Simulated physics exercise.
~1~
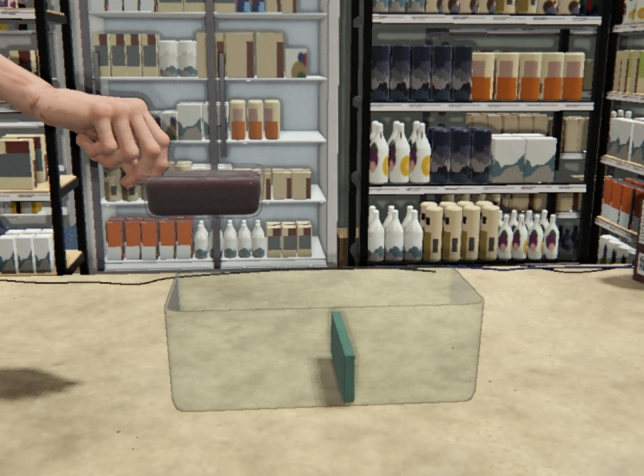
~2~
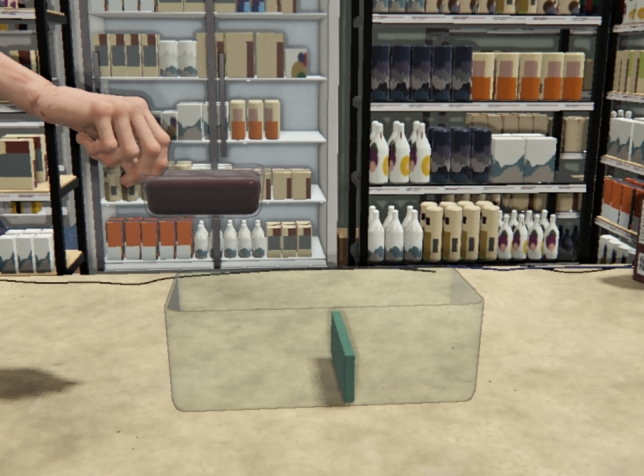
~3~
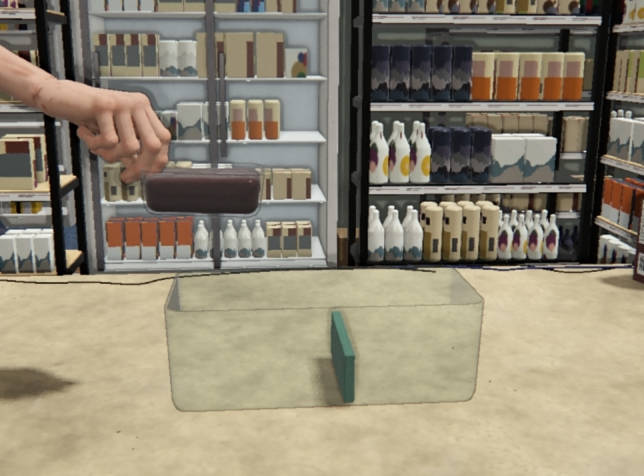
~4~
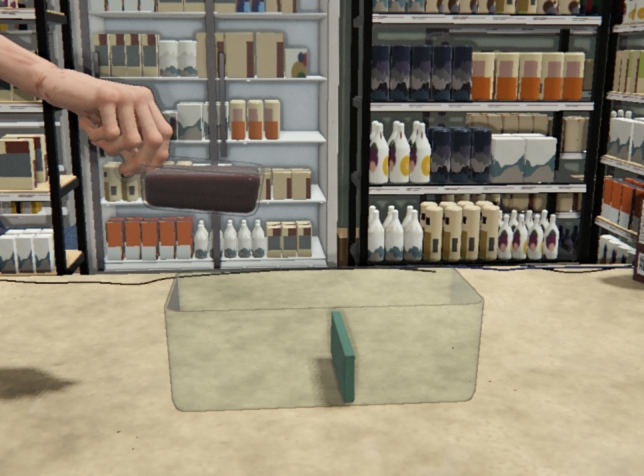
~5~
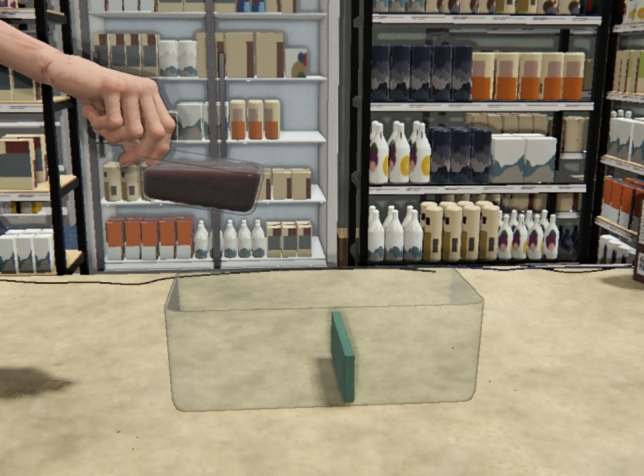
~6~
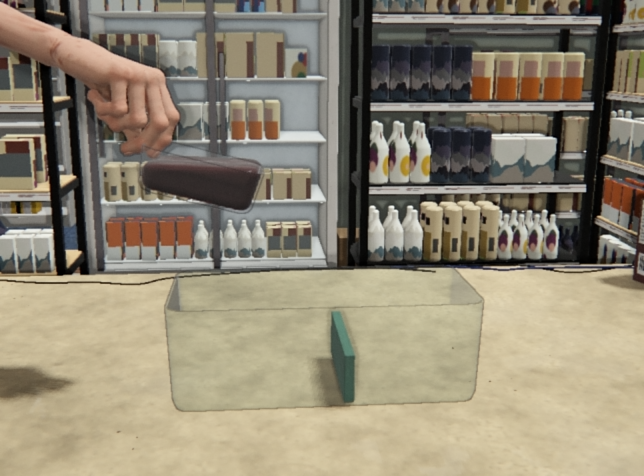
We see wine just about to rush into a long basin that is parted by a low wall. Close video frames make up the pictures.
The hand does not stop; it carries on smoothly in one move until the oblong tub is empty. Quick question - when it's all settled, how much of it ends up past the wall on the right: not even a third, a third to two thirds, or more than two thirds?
I'd say a third to two thirds.
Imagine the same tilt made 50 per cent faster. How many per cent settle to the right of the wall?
Something like 75 percent.
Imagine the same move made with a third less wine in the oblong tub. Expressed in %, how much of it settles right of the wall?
I'd put it at some 30 %.
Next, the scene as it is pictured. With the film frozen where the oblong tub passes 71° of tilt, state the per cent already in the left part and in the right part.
20 % left, 15 % right.
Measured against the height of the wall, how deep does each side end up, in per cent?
10 per cent for the left part, 20 for the right.
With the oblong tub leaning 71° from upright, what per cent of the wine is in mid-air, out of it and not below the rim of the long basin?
It works out to about 45 percent.
A moment on, the oblong tub is tipped part way and 19 per cent is still to pour, 19 is left of the wall and 16 right of it.
Next, the oblong tub is tipped right over and 1 per cent is still to pour, 33 is left of the wall and 59 right of it.
Then the oblong tub is tipped right over and 0 per cent is still to pour, 39 is left of the wall and 59 right of it.
Later the oblong tub is tipped right over and 0 per cent is still to pour, 39 is left of the wall and 59 right of it.
At rest 39 per cent lies left of the wall, 59 right of it and 1 outside.
